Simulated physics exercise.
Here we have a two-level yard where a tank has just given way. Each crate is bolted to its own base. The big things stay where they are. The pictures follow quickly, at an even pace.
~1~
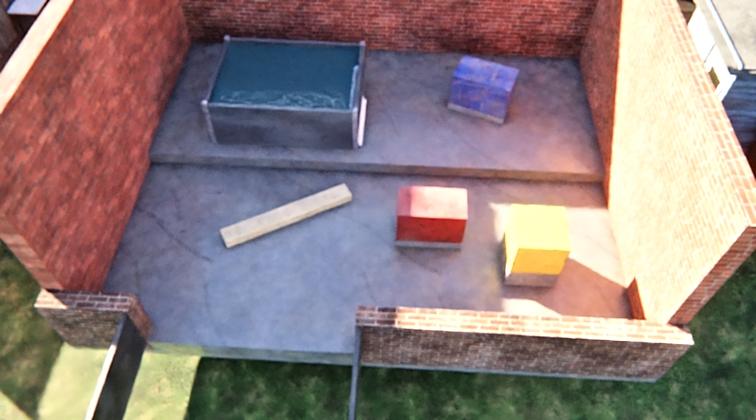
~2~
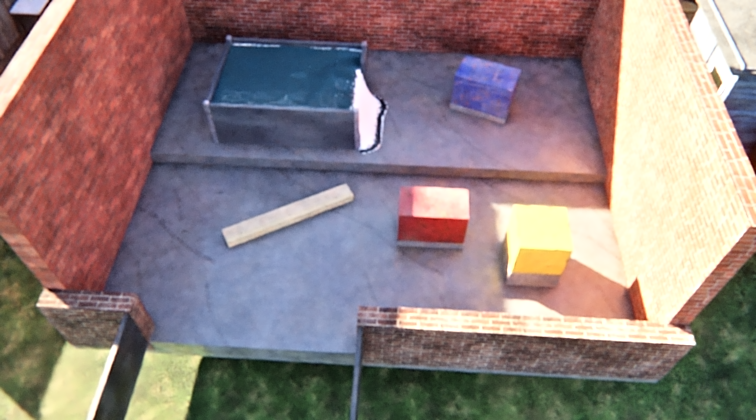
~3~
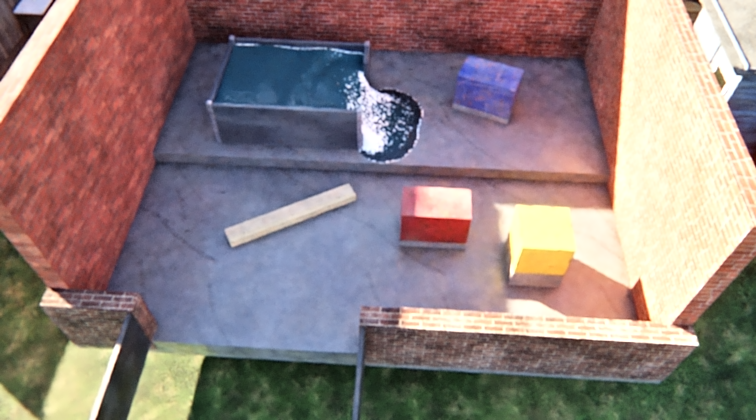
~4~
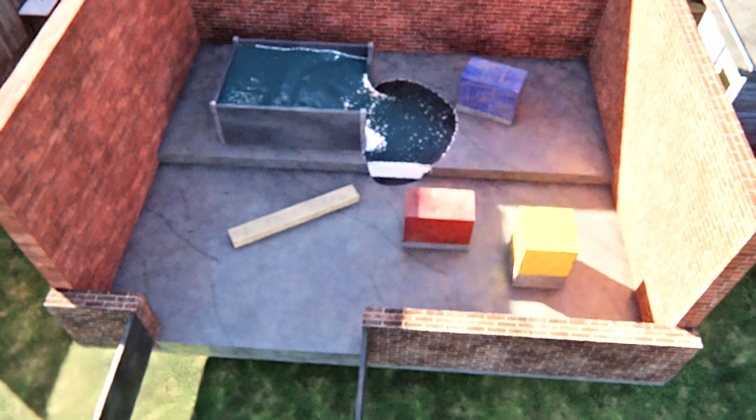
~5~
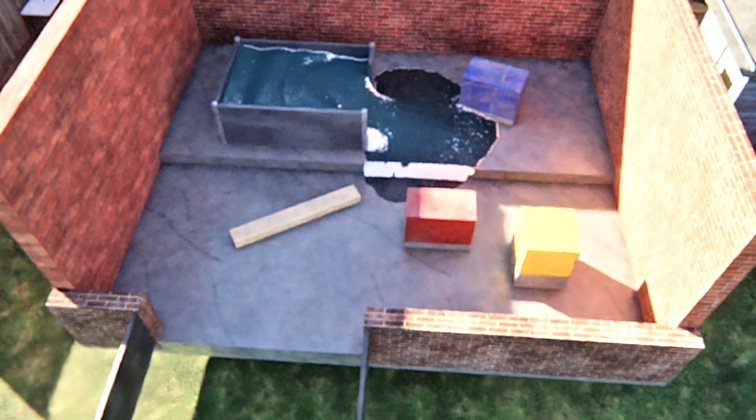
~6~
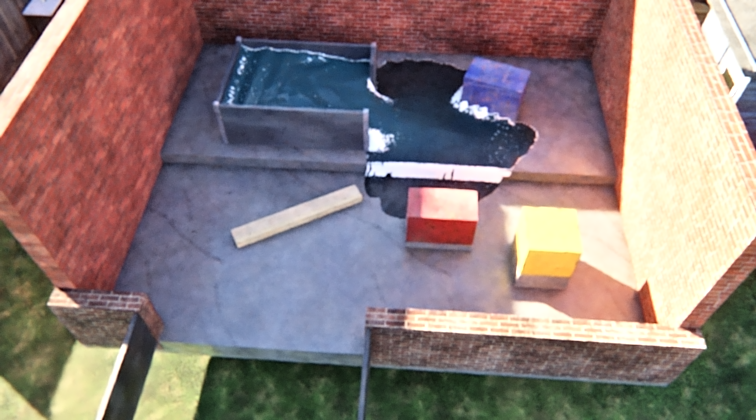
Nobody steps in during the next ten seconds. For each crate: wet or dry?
One by one: The yellow crate stays dry; the blue crate gets wet; the red crate gets wet.
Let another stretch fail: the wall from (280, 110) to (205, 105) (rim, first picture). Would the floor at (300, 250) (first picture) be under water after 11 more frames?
There: Awash.
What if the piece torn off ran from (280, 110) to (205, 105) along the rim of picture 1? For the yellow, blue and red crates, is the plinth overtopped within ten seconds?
One by one: Yellow crate is safe, blue crate escapes it, red crate keeps dry.
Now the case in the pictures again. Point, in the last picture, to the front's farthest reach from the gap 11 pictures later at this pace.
Around (651, 354).
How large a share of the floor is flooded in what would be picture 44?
Close to 80 %.
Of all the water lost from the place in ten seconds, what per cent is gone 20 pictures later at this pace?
Some 0 per cent.
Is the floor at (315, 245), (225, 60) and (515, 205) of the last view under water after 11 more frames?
In that order: Dry, no water, flooded.
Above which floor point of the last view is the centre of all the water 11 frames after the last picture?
Roughly at (416, 133).
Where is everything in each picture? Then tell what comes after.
In the first picture, still water in the tank at (288, 77).
In the second picture, the front is at (375, 99), out from the gap at (358, 110).
In the third picture, water pours out at (361, 113) and has run to (412, 103).
In the fourth picture, the front is at (449, 114), out from the gap at (364, 115).
In the fifth picture, the front is at (490, 121), out from the gap at (366, 115).
In the sixth picture, the front is at (528, 139), out from the gap at (367, 115).
A moment on, water covers 30 % of the floor; the yellow crate water round its plinth, the blue crate water round its plinth, the red crate water round its plinth.
Next, water covers 35 % of the floor; the yellow crate water round its plinth, the blue crate water round its plinth, the red crate water round its plinth.
Then, water covers 50 % of the floor; the yellow crate water round its plinth, the blue crate water round its plinth, the red crate water round its plinth.
Later, water covers 80 % of the floor; the yellow crate water round its plinth, the blue crate water round its plinth, the red crate water round its plinth.
In the end, water covers 95 % of the floor; the yellow crate stayed above the water, the blue crate was topped, the red crate was topped.
